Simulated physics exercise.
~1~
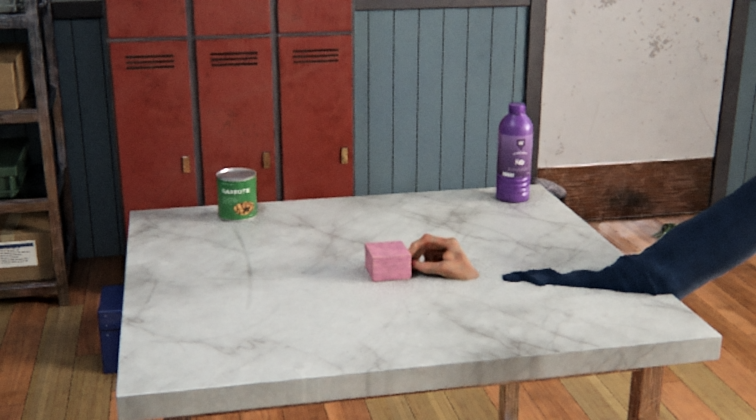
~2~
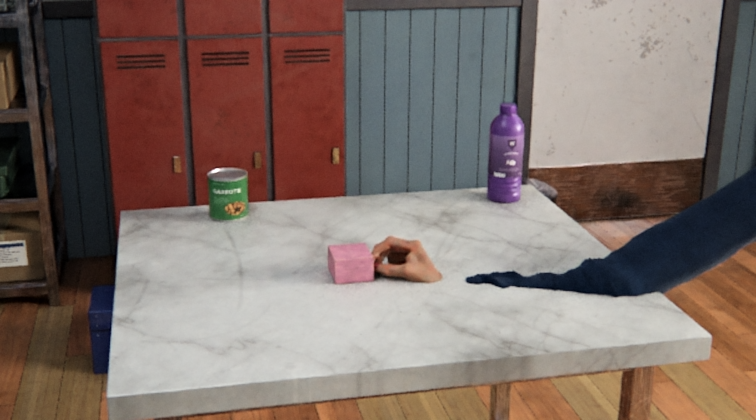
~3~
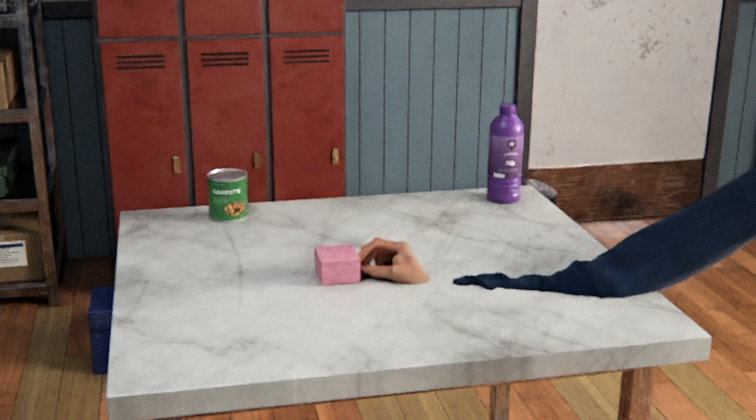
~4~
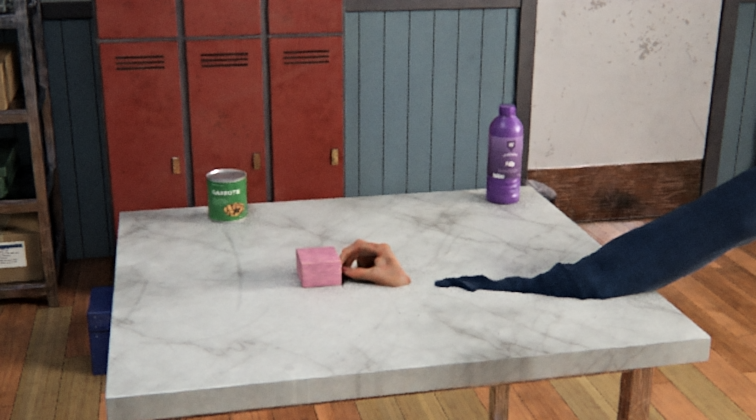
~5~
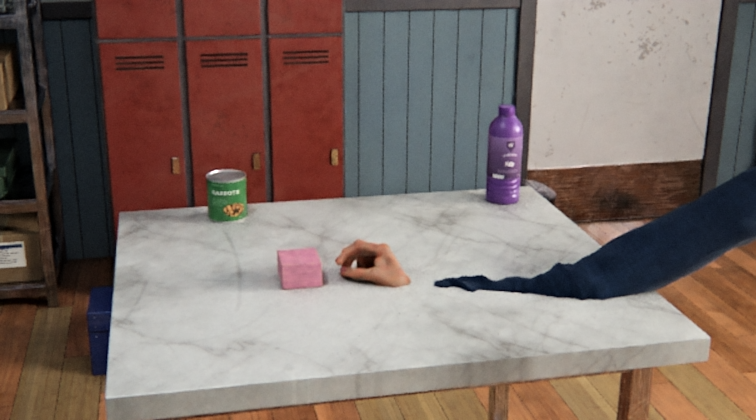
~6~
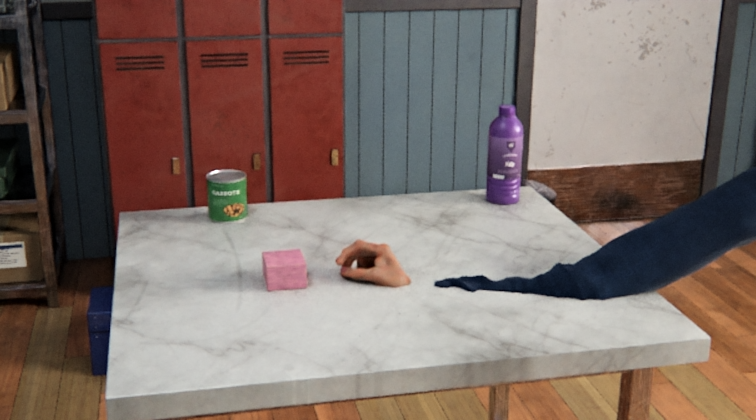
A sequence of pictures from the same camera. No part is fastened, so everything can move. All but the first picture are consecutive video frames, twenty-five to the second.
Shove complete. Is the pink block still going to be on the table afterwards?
I reckon it holds on up there in the end.
Then, 0.24 s on from there, pink block shifted about its own width near (262, 271).
Then, 0.48 s on from there, pink block resting near (262, 271).
In the end, moved from the start, pink block. At the end, from the last picture's camera, pink block near (262, 271).
